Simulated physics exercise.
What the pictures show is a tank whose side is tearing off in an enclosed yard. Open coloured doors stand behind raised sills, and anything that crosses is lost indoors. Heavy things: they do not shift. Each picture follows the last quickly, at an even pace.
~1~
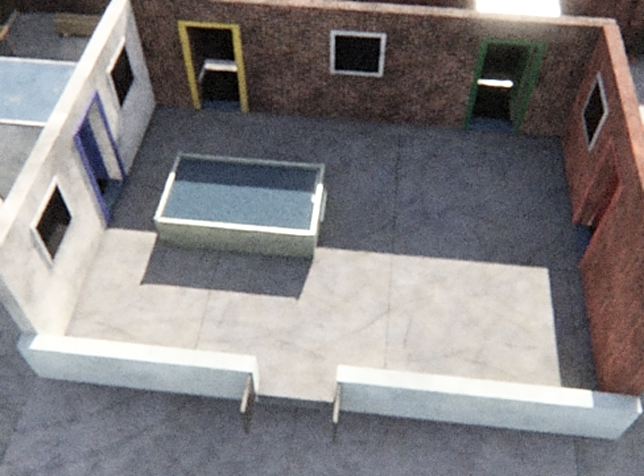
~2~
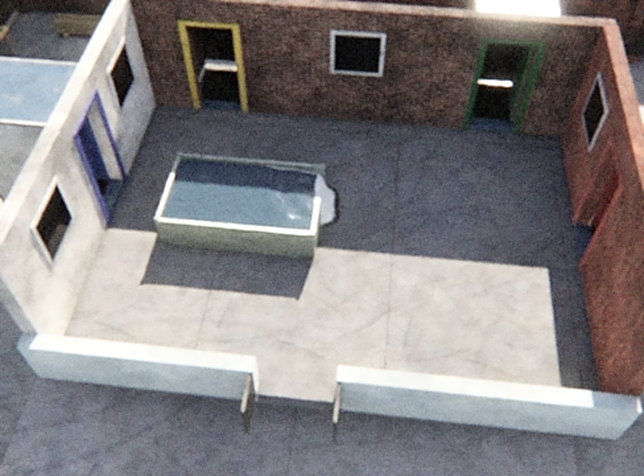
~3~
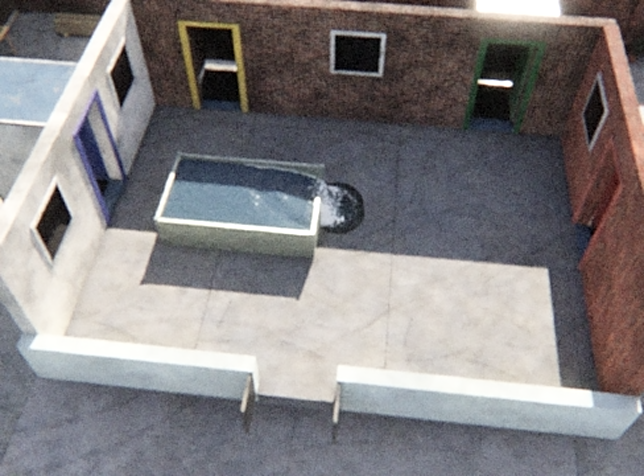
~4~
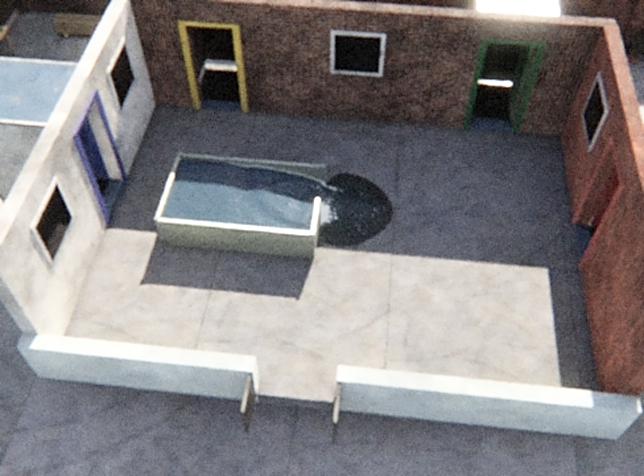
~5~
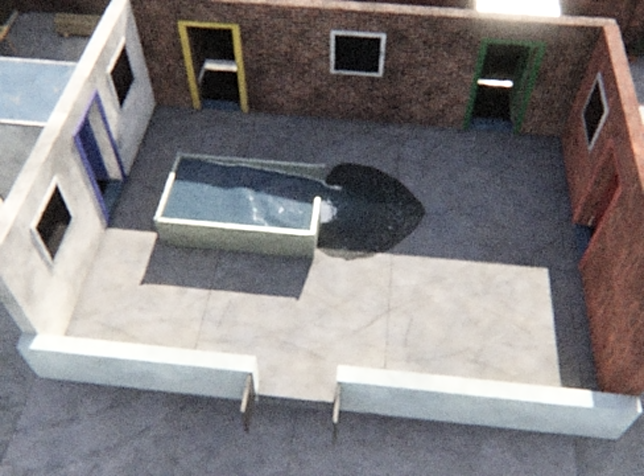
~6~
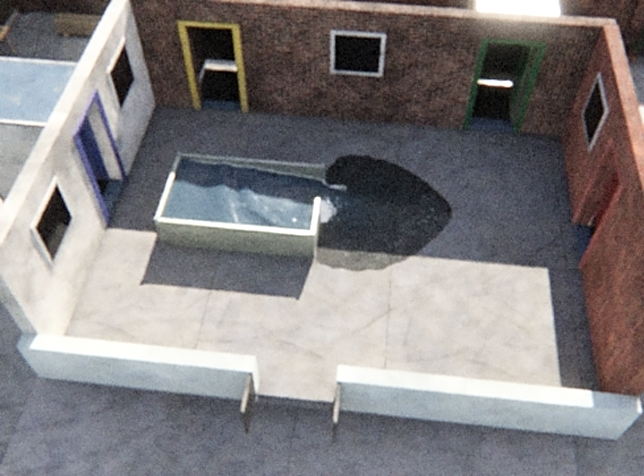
Water pouring from the right end of a rectangular tank, spreading in a dark, widening pool across a walled yard's grey floor.
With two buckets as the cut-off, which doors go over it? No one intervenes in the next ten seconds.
The red door tops two buckets; the green door never tops two buckets; the yellow door never tops two buckets; the blue door never tops two buckets.
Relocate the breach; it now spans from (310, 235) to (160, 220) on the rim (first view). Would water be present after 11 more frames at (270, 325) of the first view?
Verdict: Flooded.
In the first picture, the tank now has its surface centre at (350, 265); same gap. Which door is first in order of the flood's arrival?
It's the red one that comes first.
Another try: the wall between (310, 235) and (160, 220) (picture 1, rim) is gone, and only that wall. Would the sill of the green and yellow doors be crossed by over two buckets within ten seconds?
Result: Green stays unflooded, yellow gets flooded.
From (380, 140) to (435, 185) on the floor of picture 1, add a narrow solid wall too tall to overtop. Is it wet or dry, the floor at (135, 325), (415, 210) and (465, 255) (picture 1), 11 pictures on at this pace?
Results in order: Bone-dry / swamped / swamped.
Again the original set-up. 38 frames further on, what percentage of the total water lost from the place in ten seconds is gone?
Something close to 75 percent by that point.
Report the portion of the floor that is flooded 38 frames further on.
Around 45 percent.
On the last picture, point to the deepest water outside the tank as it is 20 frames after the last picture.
That would be (530, 148).
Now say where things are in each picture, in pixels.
In the first frame, still water in the tank at (243, 195).
In the second frame, water pours out at (319, 198) and has run to (329, 224).
In the third frame, water pours out at (319, 200) and has run to (360, 216).
In the fourth frame, the front is at (387, 206), out from the gap at (319, 200).
In the fifth frame, water pours out at (319, 200) and has run to (419, 214).
In the sixth frame, water pours out at (319, 200) and has run to (445, 209).
A moment on, water covers 25 % of the floor; the red door not reached, the green door not reached, the yellow door not reached, the blue door not reached.
Next, water covers 35 % of the floor; the red door under two buckets in, the green door wet at the sill, nothing in, the yellow door not reached, the blue door not reached.
Then, water covers 45 % of the floor; the red door over two buckets in, the green door wet at the sill, nothing in, the yellow door not reached, the blue door not reached.
Later, water covers 45 % of the floor; the red door far over two buckets in, the green door under two buckets in, the yellow door not reached, the blue door not reached.
In the end, water covers 70 % of the floor; the red door far over two buckets in, the green door under two buckets in, the yellow door wet at the sill, nothing in, the blue door not reached.
